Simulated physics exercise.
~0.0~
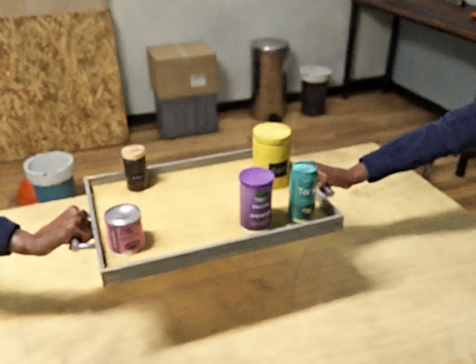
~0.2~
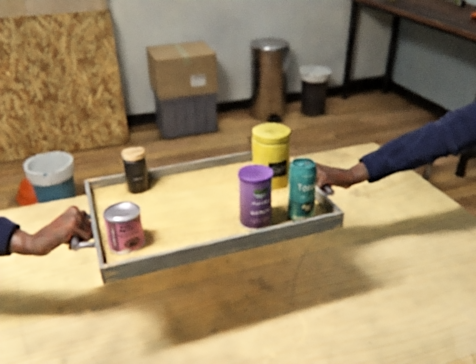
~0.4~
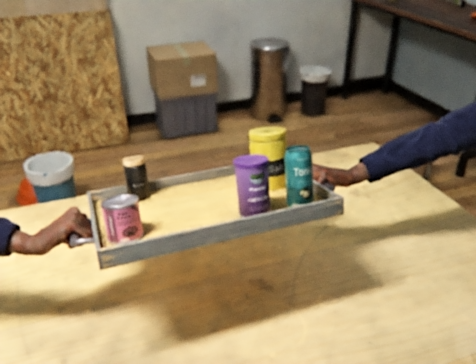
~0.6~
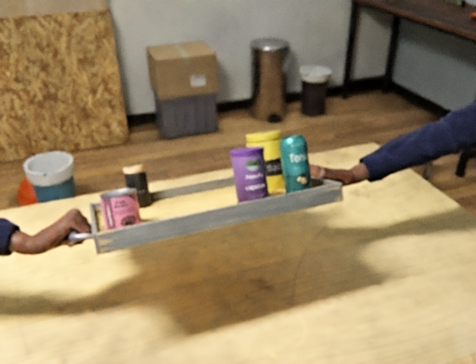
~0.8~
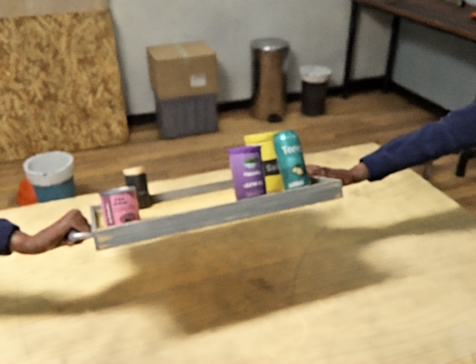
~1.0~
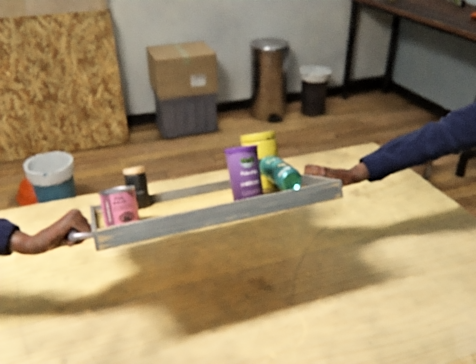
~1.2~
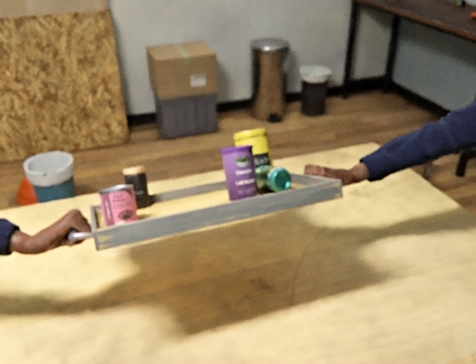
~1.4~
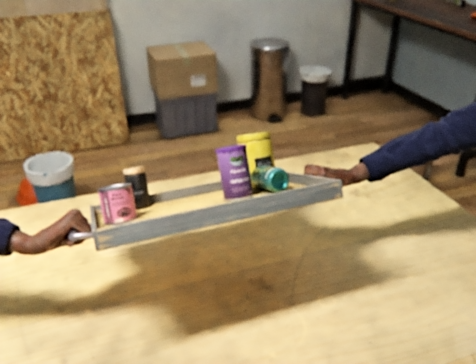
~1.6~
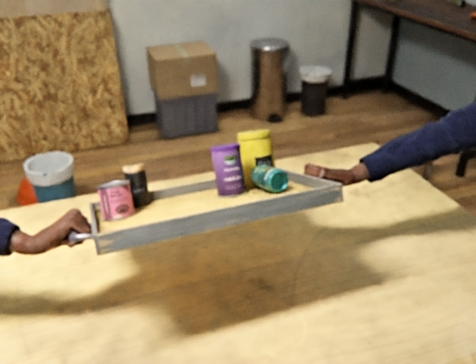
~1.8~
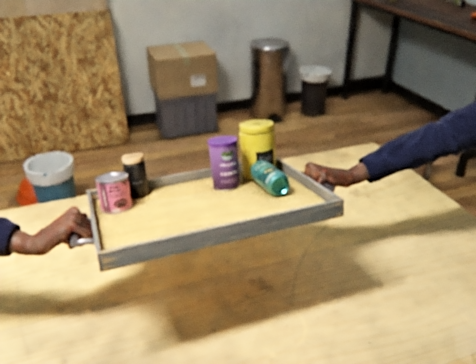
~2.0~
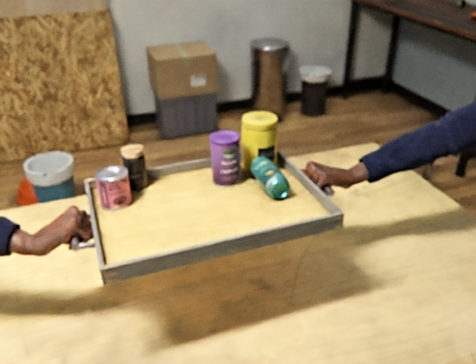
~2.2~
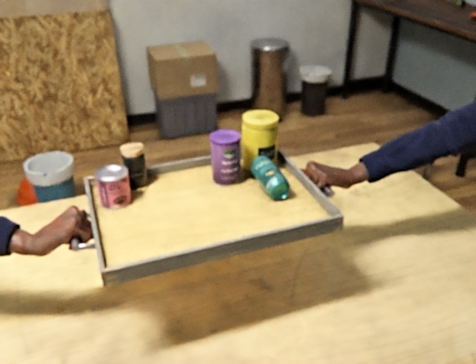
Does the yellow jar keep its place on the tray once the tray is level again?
No, the yellow jar does not keep its place. It shifts a little across the tray but ends upright.
